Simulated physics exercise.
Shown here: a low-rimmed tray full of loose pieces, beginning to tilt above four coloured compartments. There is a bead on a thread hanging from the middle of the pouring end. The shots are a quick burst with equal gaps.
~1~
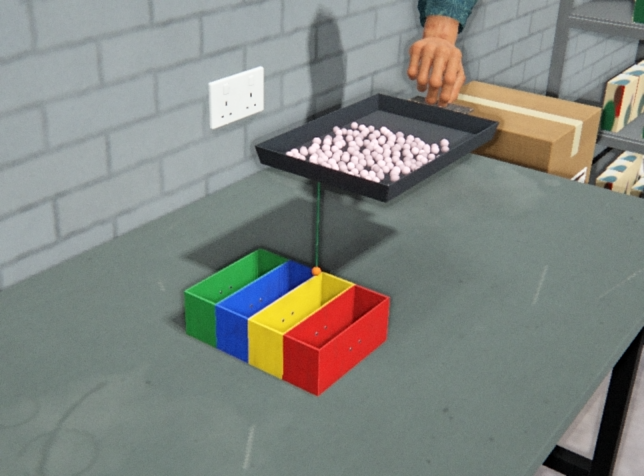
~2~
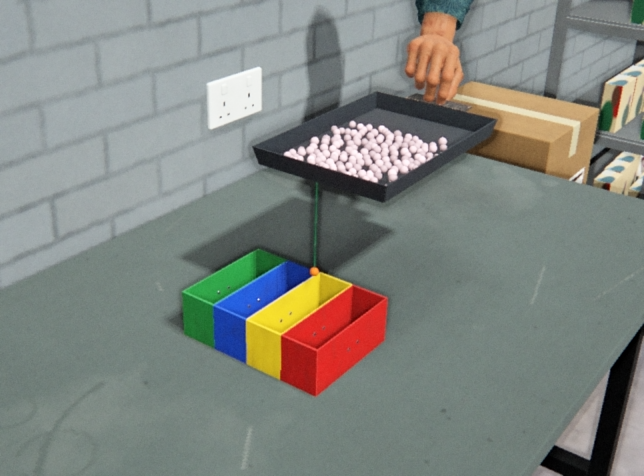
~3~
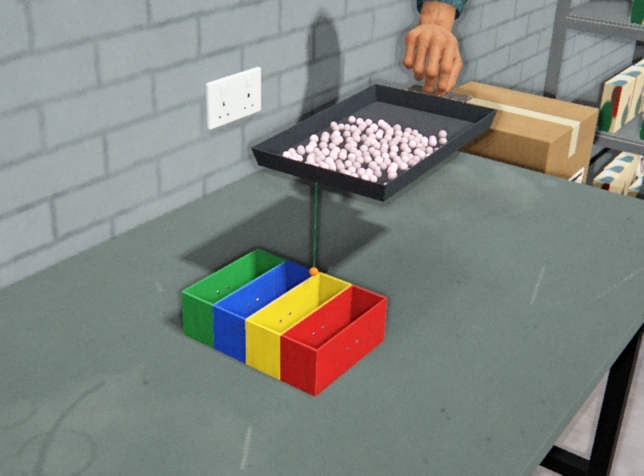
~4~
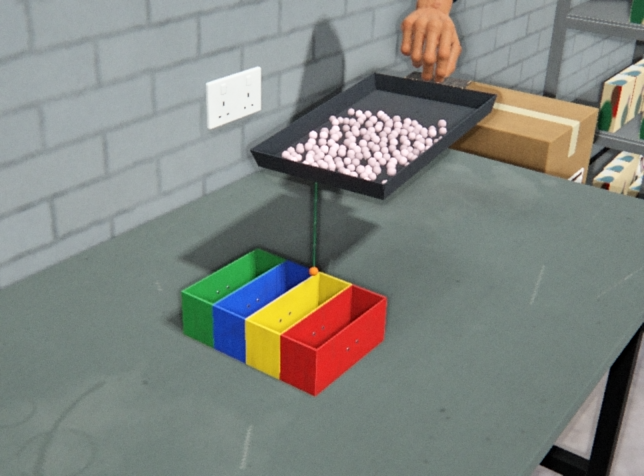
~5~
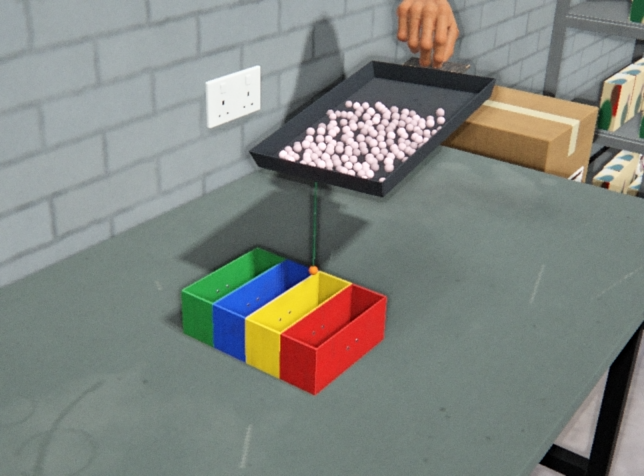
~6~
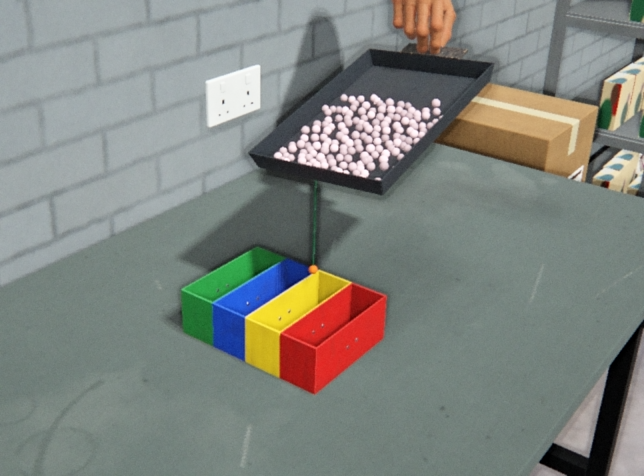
A hand at the far side of a dark tray of pale pink sugar pearls slowly rose, tilting the tray toward its near left corner above green, blue, yellow and red compartments as the pearls shifted slightly.
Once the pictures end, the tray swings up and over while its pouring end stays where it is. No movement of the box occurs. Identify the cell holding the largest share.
Largest share: Green.
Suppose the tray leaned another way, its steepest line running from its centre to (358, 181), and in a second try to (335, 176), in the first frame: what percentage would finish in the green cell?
Lab note: Try 1 = 0 %, try 2 = 10 %.
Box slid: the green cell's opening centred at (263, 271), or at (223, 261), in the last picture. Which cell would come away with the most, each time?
Green, then the cell in blue.
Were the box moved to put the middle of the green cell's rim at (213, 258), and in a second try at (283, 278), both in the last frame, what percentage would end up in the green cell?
0 and 30 %.
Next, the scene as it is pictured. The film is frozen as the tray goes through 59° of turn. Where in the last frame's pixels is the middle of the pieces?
In the last view, the load is centred near (305, 153).
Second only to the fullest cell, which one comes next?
The runner-up is the blue cell.
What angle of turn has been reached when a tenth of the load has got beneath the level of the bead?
Roughly 80 degrees of tilt.
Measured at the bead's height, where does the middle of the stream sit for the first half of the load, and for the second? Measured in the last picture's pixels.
I'd place the first part at (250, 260) and the rest at (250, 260).
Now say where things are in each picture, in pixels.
In the first frame, corners of the pouring end at (261, 145) and (387, 183), level; middle of the load at (374, 155), sugar pearls; bead on its thread at (316, 272); green cell at (201, 315); blue cell at (233, 330); yellow cell at (266, 345); red cell at (301, 361).
In the second frame, corners of the pouring end at (259, 146) and (385, 183), level; middle of the load at (372, 154).
In the third frame, corners of the pouring end at (258, 147) and (384, 182), tipped barely, lowest at the left corner; middle of the load at (372, 151).
In the fourth frame, corners of the pouring end at (256, 149) and (382, 181), tipped a little, lowest at the left corner; middle of the load at (371, 146).
In the fifth frame, corners of the pouring end at (255, 150) and (381, 179), tipped a little, lowest at the left corner; middle of the load at (369, 140).
In the sixth frame, corners of the pouring end at (254, 151) and (379, 177), tipped clearly, lowest at the left corner; middle of the load at (364, 137), nearly all on the move; green cell at (198, 314); blue cell at (230, 328); yellow cell at (263, 343); red cell at (298, 359).
Soon, tray tipped steeply; nearly all on the tray; a stray few falling or outside the box.
A while on, tray tipped right over; about a quarter on the tray; about a quarter in the green cell; about a quarter in the blue cell; a small part in the yellow cell; about a quarter falling or outside the box.
Towards the end, tray tipped past a quarter turn; about half in the green cell; about a third in the blue cell; a small part in the yellow cell; a small part falling or outside the box.
Finally, tray tipped past a quarter turn; about half in the green cell; about a third in the blue cell; a small part in the yellow cell; none in the red cell; a small part outside the box.
